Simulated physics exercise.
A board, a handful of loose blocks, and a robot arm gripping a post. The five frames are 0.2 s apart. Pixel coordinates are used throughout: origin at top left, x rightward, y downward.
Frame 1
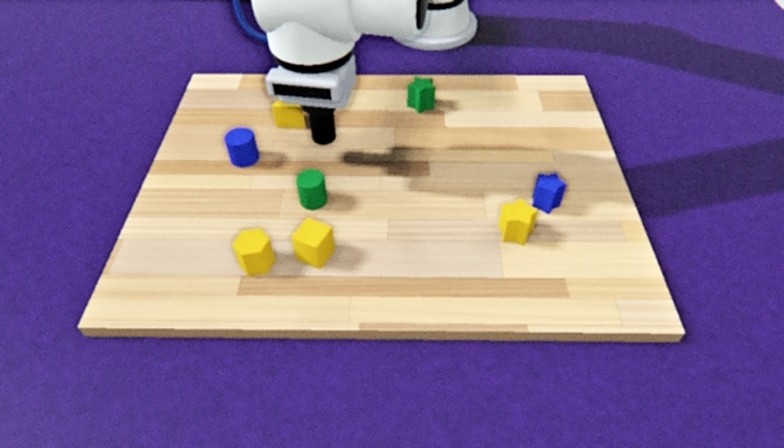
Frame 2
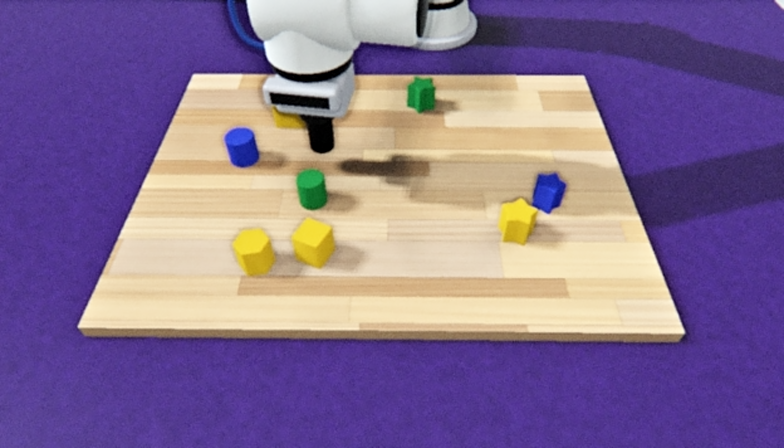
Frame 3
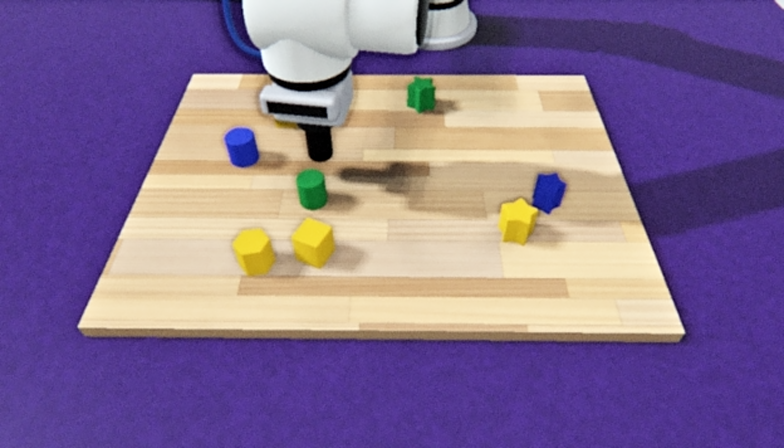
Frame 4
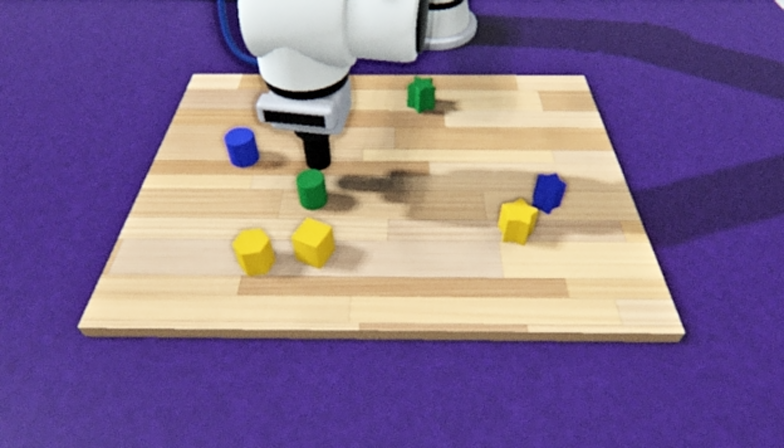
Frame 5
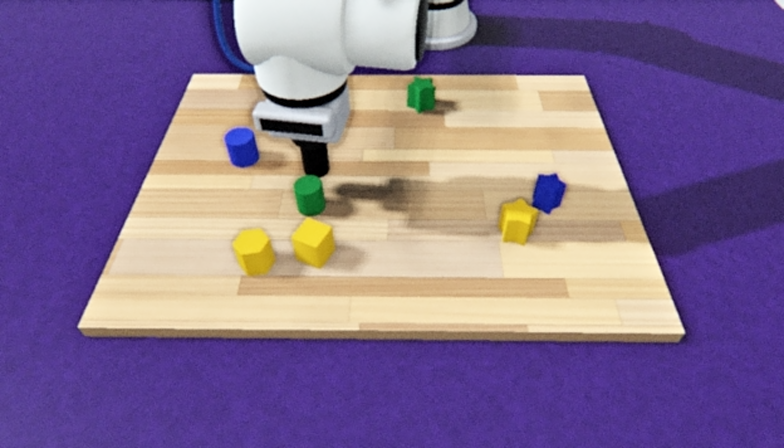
A robot arm holding a black post moves slowly toward the front of a wooden board, then nudges a green cylinder slightly forward, while the yellow and blue blocks and the green block at the back stay still.
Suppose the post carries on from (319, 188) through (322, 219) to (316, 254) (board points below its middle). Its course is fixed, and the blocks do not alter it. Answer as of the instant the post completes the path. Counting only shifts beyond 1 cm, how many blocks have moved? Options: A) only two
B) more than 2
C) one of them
A
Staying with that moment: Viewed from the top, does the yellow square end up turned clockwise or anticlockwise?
It twists anticlockwise.
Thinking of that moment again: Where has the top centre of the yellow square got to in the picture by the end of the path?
The centre of its top will be at (312, 256).
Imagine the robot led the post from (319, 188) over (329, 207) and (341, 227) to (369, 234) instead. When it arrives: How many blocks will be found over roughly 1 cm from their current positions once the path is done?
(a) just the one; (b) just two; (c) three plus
That would be a.
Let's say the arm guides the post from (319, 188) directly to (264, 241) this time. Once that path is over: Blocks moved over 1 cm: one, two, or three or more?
Here I'd predict a lone block moving more than 1 cm.
What follows on the original path. One third of the way, post at (319, 192); green circle at (301, 203).
Two thirds of the way, post at (318, 214); green circle at (289, 218).
At the end, post at (313, 238); yellow hexagonal block still; green circle at (282, 228); yellow square at (312, 256), turned 20° anticlockwise.
